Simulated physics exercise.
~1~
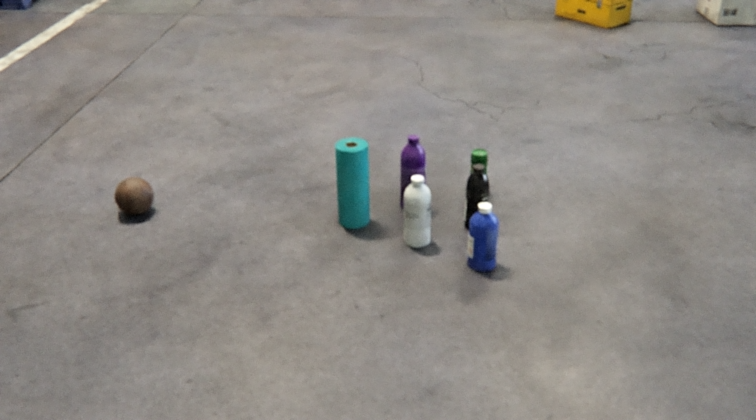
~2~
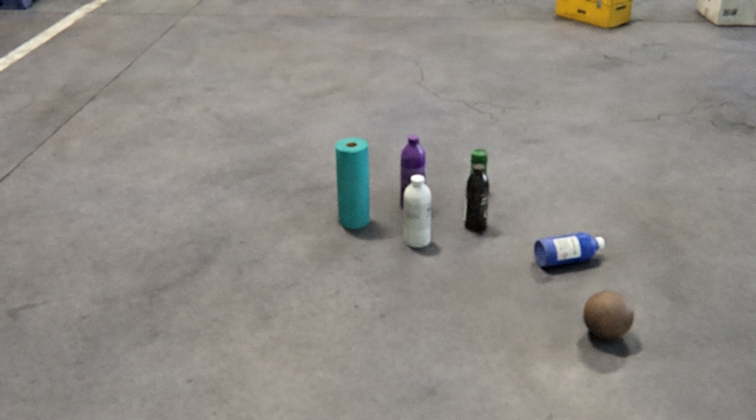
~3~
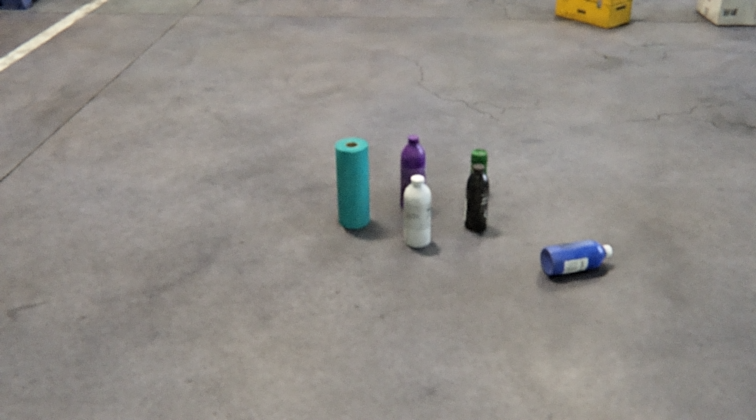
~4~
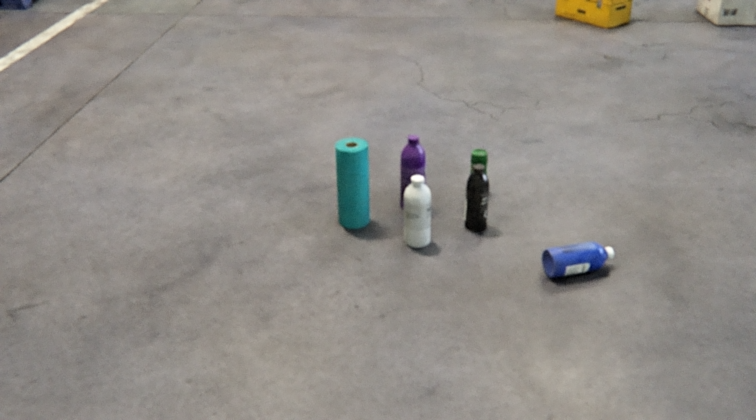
A brown ball rolled in from the left across the concrete floor and knocked over the blue bottle, then went out of view, leaving the blue bottle on its side while the turquoise roll and the white, purple and black bottles stayed standing.
